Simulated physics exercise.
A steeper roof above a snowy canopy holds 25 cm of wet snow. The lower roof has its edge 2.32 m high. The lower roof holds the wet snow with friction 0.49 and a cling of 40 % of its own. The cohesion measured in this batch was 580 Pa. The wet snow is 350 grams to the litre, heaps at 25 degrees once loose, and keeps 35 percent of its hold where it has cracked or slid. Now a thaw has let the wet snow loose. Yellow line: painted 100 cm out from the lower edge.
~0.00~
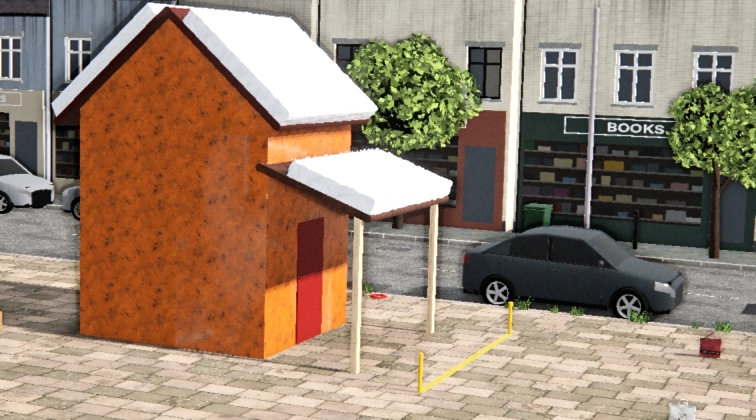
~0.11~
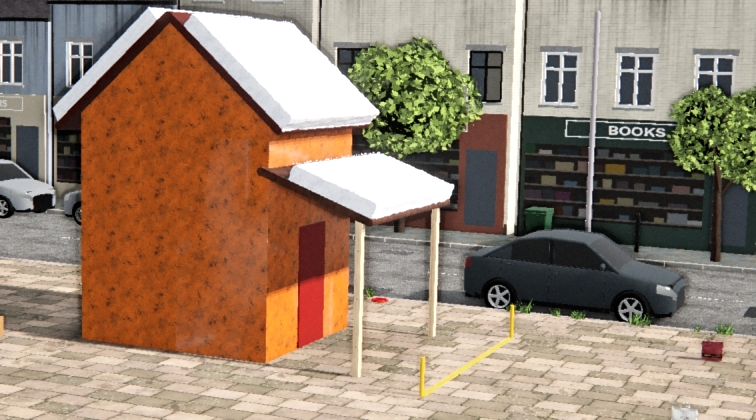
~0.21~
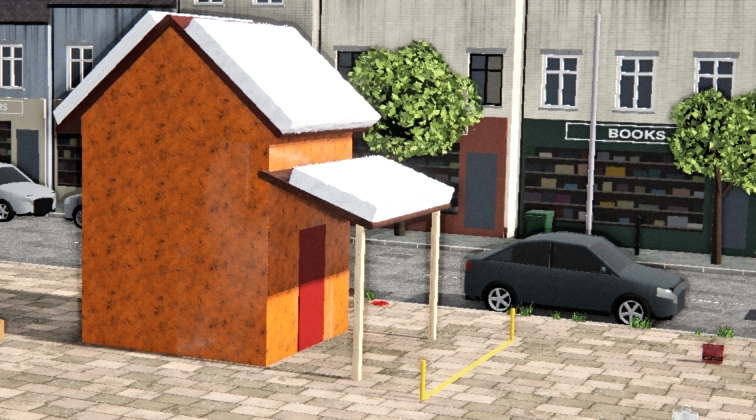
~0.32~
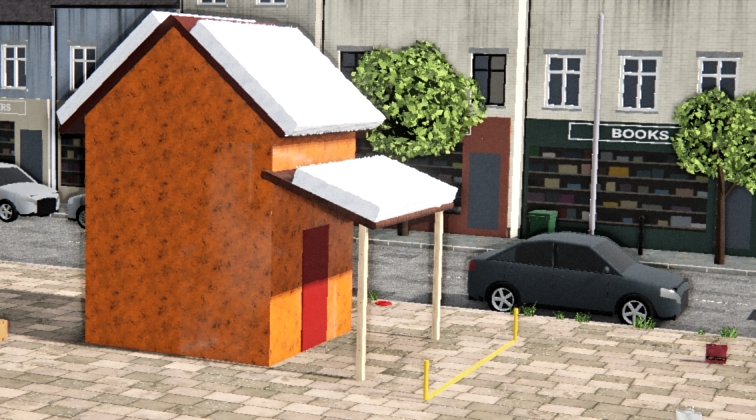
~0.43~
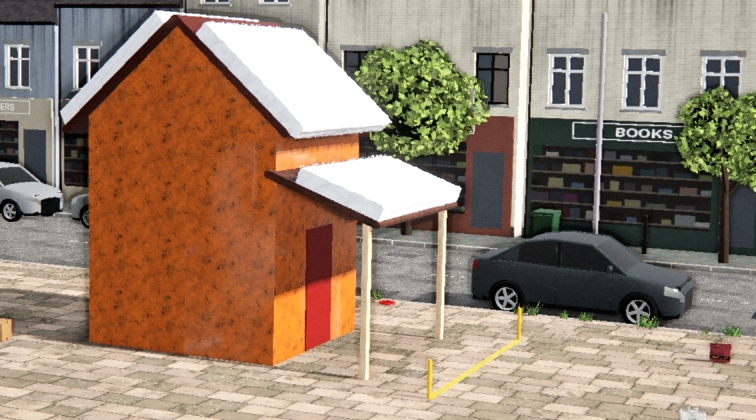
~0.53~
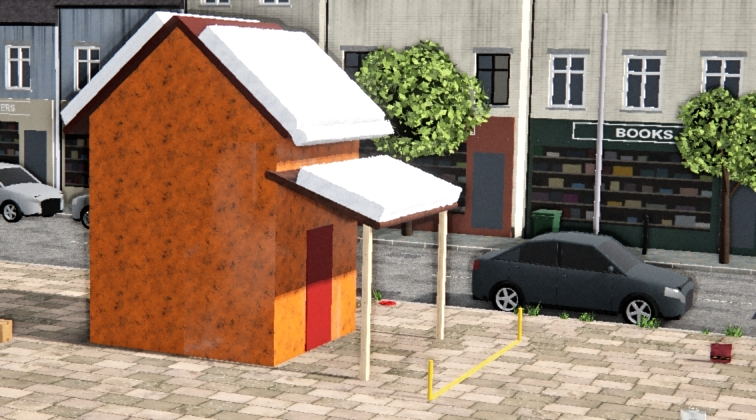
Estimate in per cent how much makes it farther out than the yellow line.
Roughly 8 per cent makes it past the line.
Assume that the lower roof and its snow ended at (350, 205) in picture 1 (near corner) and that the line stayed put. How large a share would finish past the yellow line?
That would be roughly 18 percent.
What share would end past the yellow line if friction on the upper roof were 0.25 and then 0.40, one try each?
Respectively 40 percent and 25 percent.
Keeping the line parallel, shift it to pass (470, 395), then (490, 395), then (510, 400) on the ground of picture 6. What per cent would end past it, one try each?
First try around 3 per cent, second around 1 per cent, third around 0 per cent.
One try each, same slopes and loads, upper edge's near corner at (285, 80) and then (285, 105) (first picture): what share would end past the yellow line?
In that order: 40 %, 25 %.
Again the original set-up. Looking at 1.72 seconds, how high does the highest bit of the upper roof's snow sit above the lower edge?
1.6 m, roughly.
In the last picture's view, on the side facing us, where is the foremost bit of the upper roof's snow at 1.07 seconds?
I'd point to around (330, 172).
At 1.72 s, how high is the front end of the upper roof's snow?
Close to 2.8 metres, I reckon.
After 1.07 s, none is below the lower edge and 0 % is past the line.
After 1.72 s, none is below the lower edge and 0 % is past the line.
After 2.36 s, 5 % is below the lower edge and 0 % is past the line.
After 3.00 s, 29 % is below the lower edge and 4 % is past the line.
After 3.70 s, 29 % is below the lower edge and 8 % is past the line.
